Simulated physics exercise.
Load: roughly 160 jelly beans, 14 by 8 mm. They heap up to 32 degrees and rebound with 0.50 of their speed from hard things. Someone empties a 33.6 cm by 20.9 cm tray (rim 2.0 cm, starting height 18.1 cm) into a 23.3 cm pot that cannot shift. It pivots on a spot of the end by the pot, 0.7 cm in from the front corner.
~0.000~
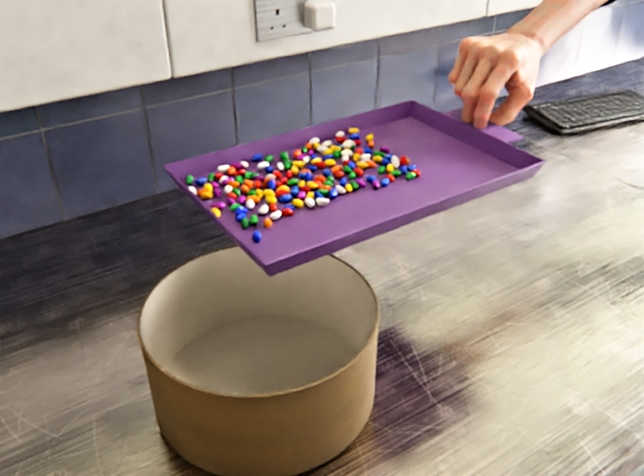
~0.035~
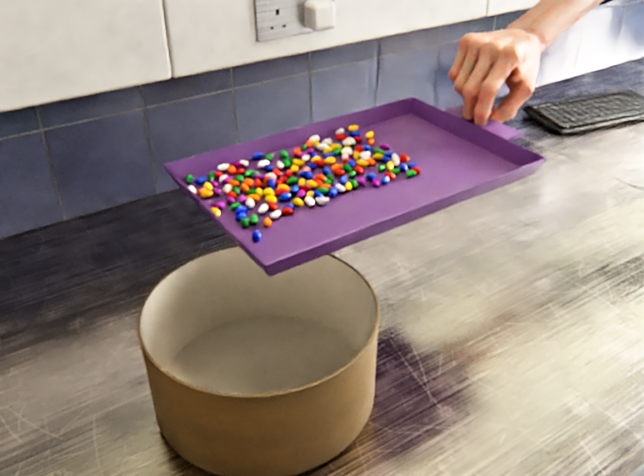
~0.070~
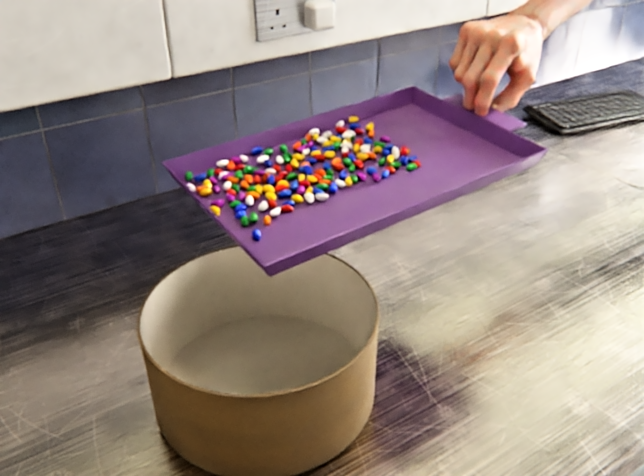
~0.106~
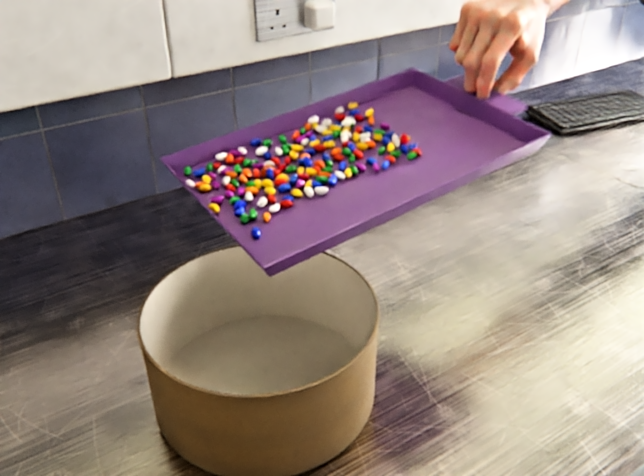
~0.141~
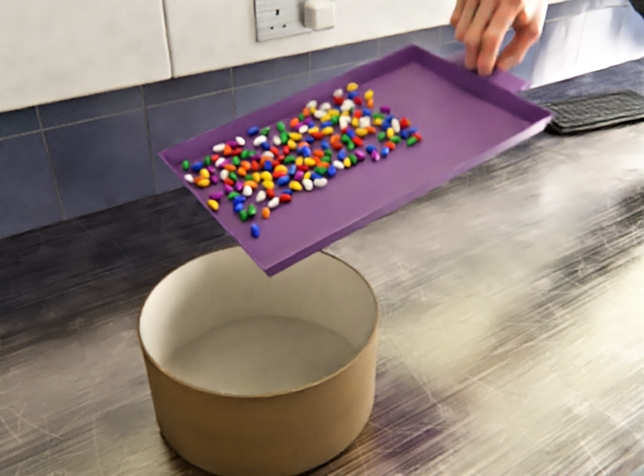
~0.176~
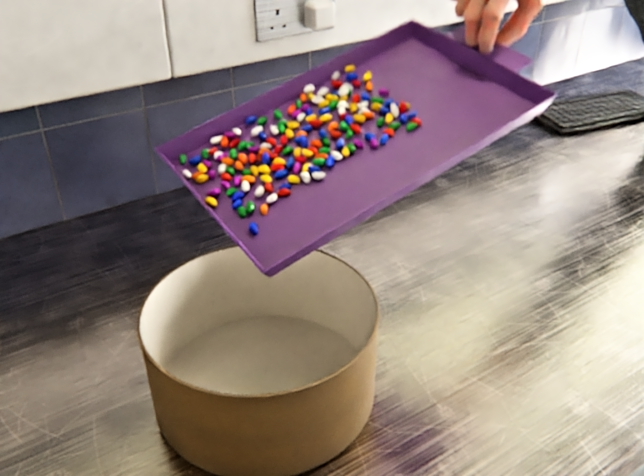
A hand raises the right end of a purple tray of colourful pieces above a pot.
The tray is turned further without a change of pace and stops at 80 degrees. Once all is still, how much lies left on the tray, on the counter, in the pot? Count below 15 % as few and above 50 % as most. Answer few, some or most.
Left on the tray: Few; on the counter: Some; in the pot: Most.
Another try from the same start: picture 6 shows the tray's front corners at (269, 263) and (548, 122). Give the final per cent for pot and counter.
Pot 35, counter 65.
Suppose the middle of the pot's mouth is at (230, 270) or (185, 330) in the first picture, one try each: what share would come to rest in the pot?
Some 5 and 90 per cent.
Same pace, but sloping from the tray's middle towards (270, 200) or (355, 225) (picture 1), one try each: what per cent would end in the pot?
About 35 and 40 per cent.
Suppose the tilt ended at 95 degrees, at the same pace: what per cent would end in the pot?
It would be near 65 per cent.
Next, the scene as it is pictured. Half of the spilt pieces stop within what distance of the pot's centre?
About 36 cm.
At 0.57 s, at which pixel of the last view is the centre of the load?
Around (222, 214).
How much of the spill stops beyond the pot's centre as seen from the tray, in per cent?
Some 100 per cent.
After 0.41 s, tilt 49 degrees; the tray holds 100 %, the pot 0 %.
After 0.57 s, tilt 71 degrees; the tray holds 95 %, the pot 0 %.
Then, at 0.85 s, tilt 80 degrees; the tray holds 0 %, the pot 55 %.
At rest (2.2 s), tray 0 %, counter 40 %, pot 60 %.
